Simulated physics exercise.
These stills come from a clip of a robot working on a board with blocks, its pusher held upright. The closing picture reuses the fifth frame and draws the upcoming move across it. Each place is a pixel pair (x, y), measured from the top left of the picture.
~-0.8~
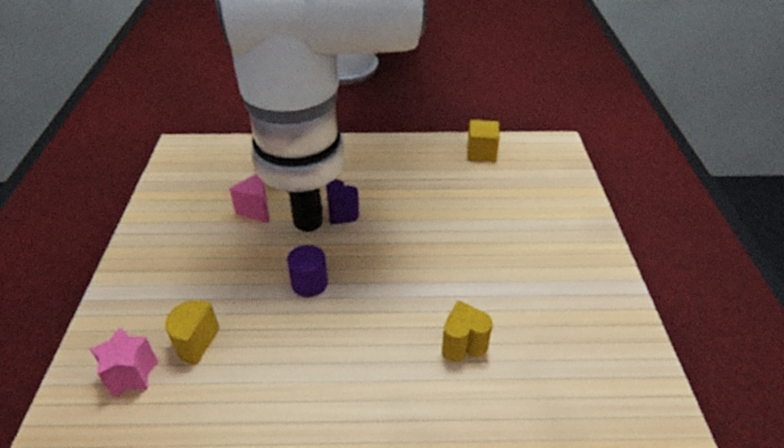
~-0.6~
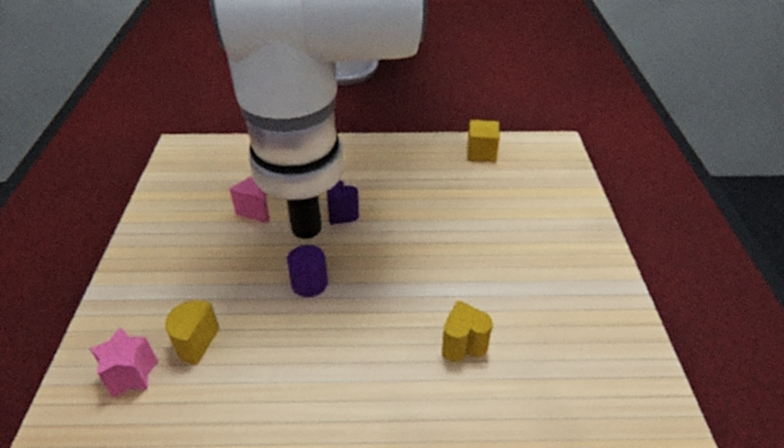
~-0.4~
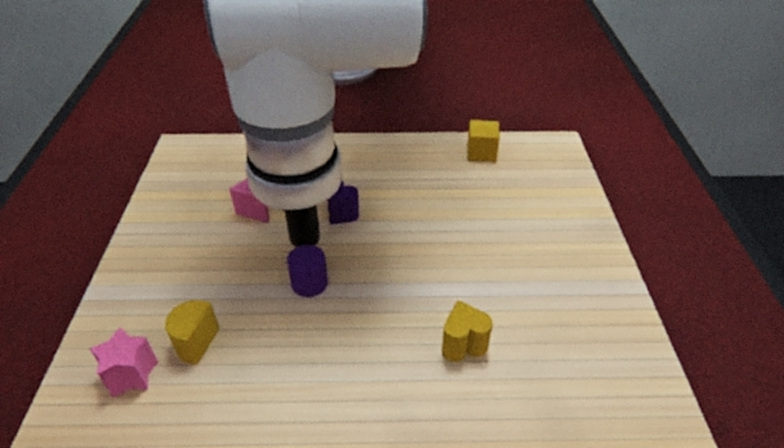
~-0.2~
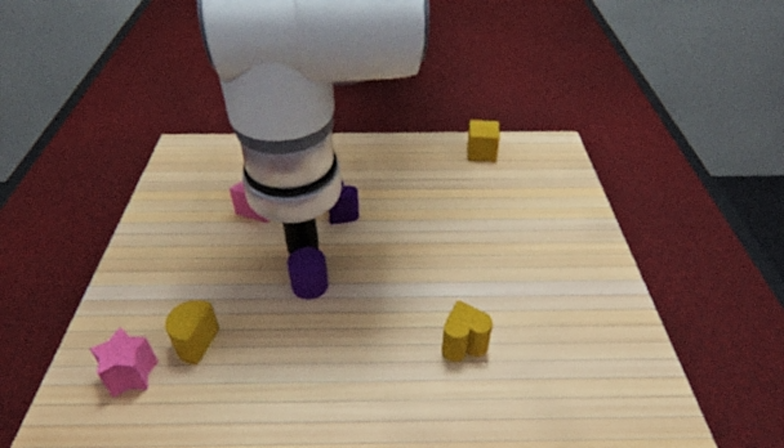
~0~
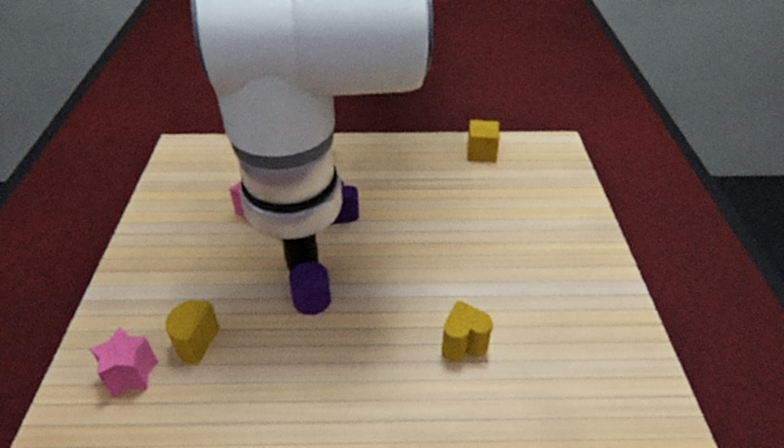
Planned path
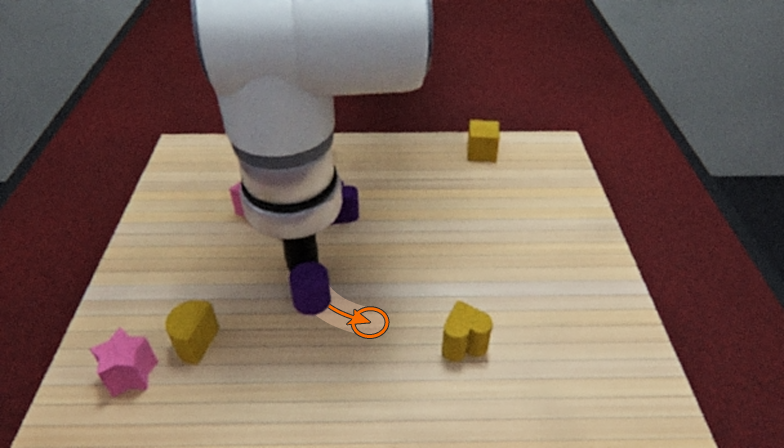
On a pale wooden board over a dark red surface, a white robot arm holds its black tip just behind a purple disc, with yellow, pink and purple blocks scattered around. The tip moves slowly toward the viewer, meets the disc and nudges it slightly forward, while the other blocks stay still.
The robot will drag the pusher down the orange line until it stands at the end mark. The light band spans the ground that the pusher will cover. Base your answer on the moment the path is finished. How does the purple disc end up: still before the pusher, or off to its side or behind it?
Beside or behind it.
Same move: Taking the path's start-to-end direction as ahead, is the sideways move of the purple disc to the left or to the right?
The shift goes right.
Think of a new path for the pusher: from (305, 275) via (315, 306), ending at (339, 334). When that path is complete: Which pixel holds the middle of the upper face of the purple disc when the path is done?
Answer: (330, 342).
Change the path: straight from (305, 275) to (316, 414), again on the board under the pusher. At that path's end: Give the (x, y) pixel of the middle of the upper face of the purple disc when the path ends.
The purple disc ends near (352, 366).
The line goes from (305, 275) over (318, 296) and (340, 312) to (370, 322).
What follows on the original path. Halfway along, pusher (327, 295); purple disc (322, 310).
At the end, pusher (370, 312); purple disc (329, 320); yellow heart-shaped block unmoved.
